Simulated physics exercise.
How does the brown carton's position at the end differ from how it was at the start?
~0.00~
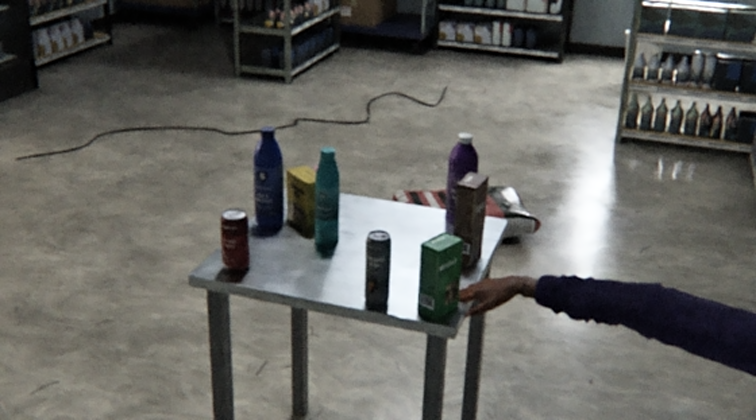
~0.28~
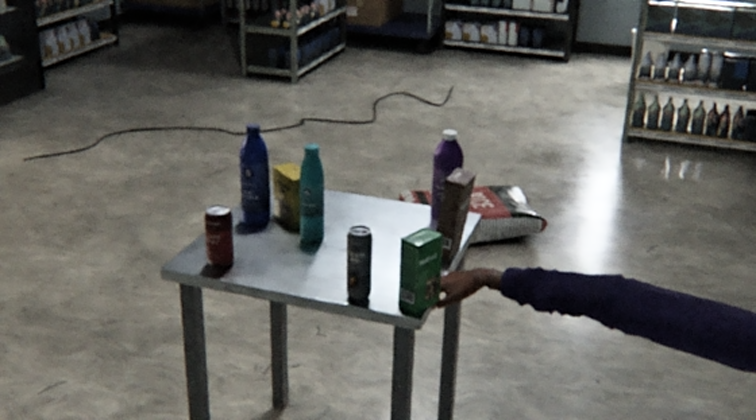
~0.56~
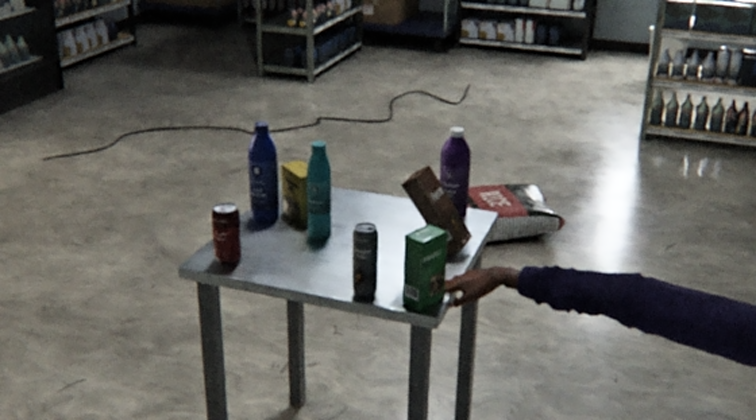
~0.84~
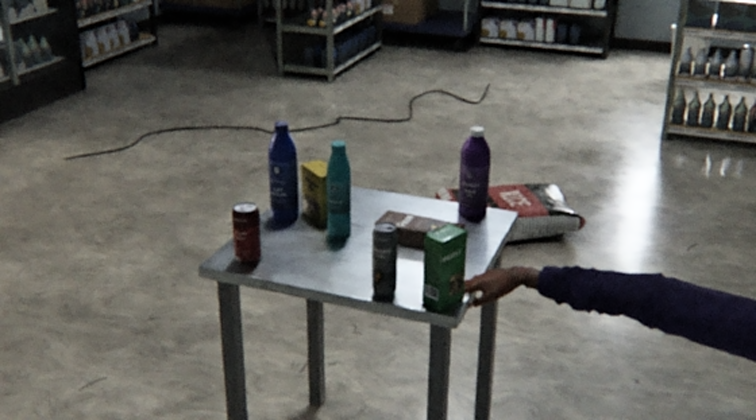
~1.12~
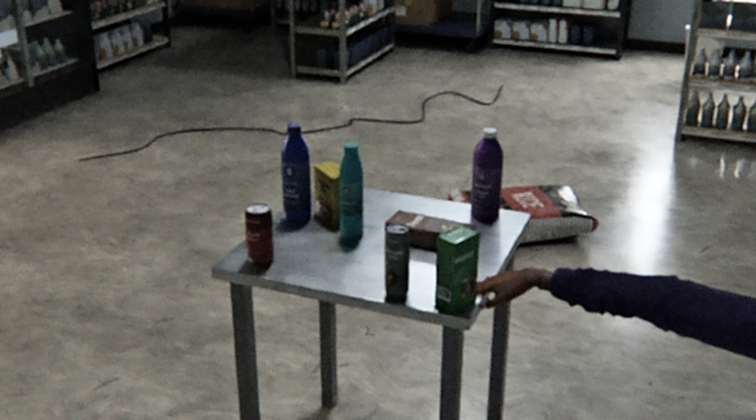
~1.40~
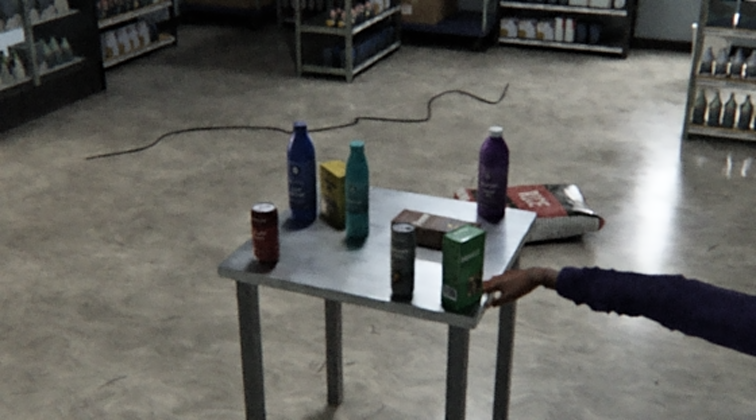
At the start the brown carton stands upright on the table, and at the end it lies on its side on the tabletop.
